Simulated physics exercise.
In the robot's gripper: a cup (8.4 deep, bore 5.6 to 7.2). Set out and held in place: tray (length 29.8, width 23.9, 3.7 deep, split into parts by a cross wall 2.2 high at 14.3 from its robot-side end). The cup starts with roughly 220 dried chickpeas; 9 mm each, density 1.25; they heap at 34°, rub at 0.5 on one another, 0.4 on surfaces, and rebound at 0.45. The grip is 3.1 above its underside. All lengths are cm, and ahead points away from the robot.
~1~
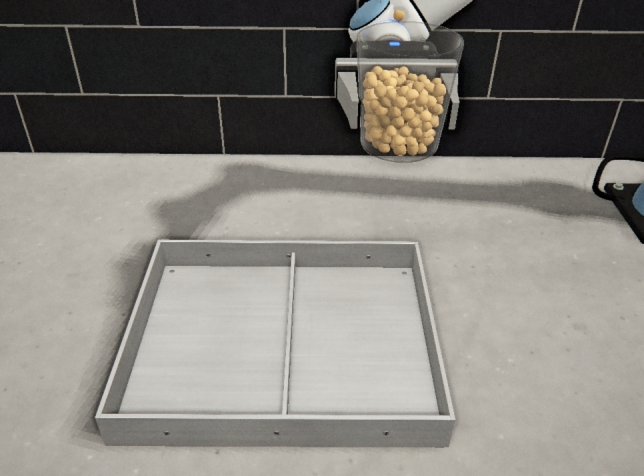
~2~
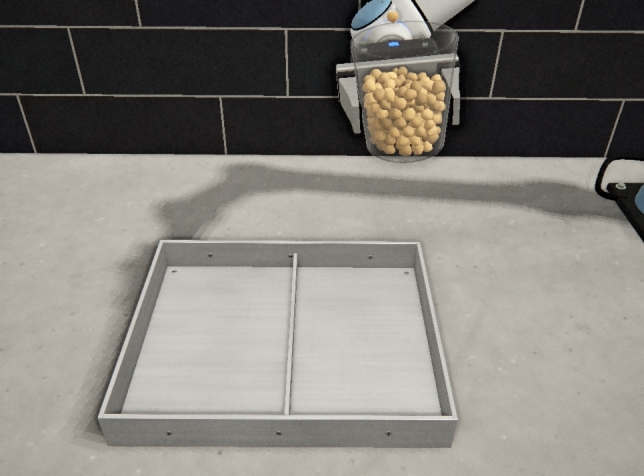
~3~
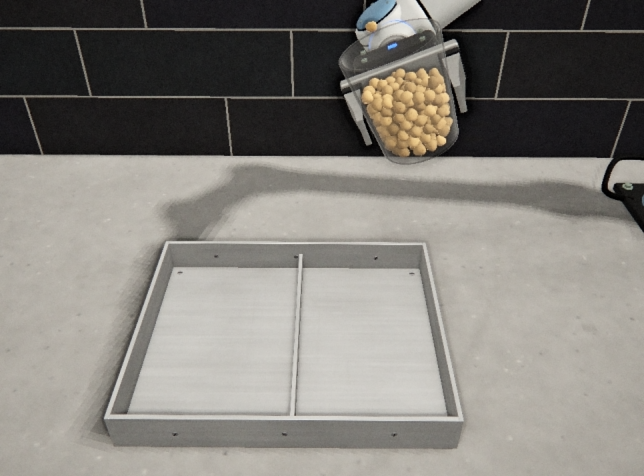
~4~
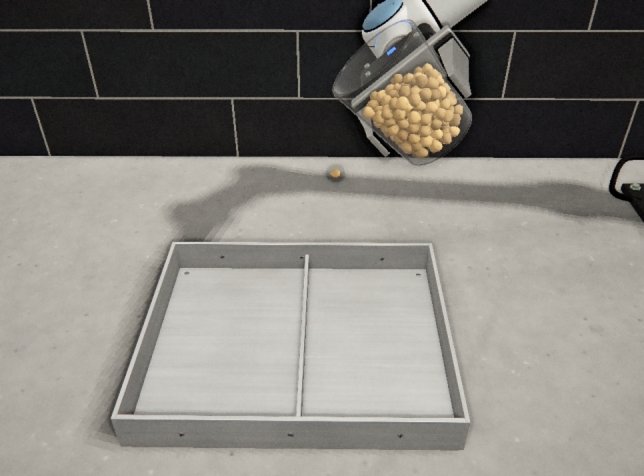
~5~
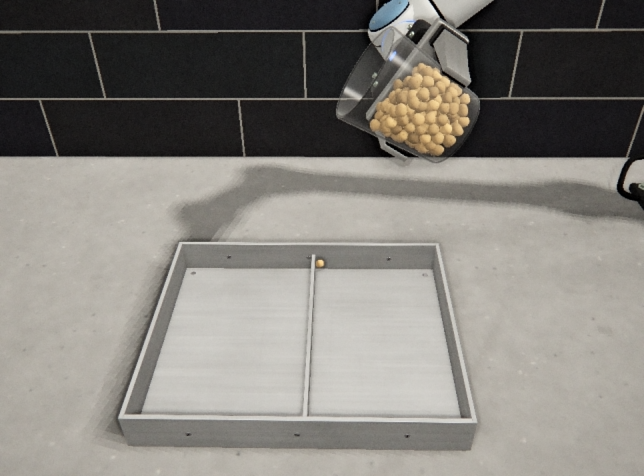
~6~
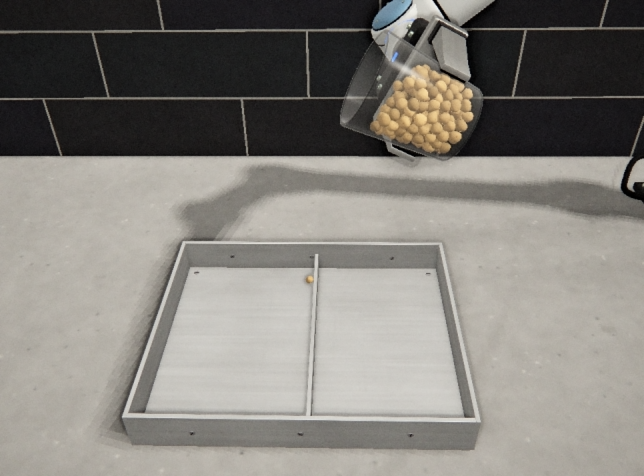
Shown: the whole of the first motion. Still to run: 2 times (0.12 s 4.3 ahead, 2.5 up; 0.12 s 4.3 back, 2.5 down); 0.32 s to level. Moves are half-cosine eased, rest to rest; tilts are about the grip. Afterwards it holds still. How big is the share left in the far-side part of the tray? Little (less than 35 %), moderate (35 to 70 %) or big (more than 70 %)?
Answer: Moderate; 35 to 70 % of the dried chickpeas finish in the far-side part of the tray.
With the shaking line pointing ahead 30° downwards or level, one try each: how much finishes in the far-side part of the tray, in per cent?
Some 15 and 30 per cent.
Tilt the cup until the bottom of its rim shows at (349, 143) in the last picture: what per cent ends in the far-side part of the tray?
About 95 per cent.
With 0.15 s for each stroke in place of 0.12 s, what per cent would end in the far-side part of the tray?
Then about 25 per cent.
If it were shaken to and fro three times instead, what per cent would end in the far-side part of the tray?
In that case some 60 per cent.
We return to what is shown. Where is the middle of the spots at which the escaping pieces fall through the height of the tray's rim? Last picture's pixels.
Around (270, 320).
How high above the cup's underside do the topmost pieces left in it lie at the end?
Some 5.0 cm.
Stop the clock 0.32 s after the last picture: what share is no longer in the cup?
About 45 per cent by then.
Then, 0.32 s after the last picture, tilted 63° forward, highest piece 29 above the table; 114 in the cup, 1 in the far-side part, 102 in flight or on a rim.
Then, 0.64 s after the last picture, tilted 32° forward, highest piece 29 above the table; 109 in the far-side part, 77 in the cup, 19 in the robot-side part, 6 on the table or floor, 6 in flight or on a rim.
Then, 1.00 s after the last picture, level, highest piece 29 above the table; 113 in the far-side part, 77 in the cup, 21 in the robot-side part, 6 on the table or floor.
Then, 2.05 s after the last picture, level, highest piece 29 above the table; 113 in the far-side part, 77 in the cup, 21 in the robot-side part, 6 on the table or floor.
Final count, 113 in the far-side part, 77 in the cup, 21 in the robot-side part, 6 on the table or floor. That is 52 % in the far-side part of the tray.
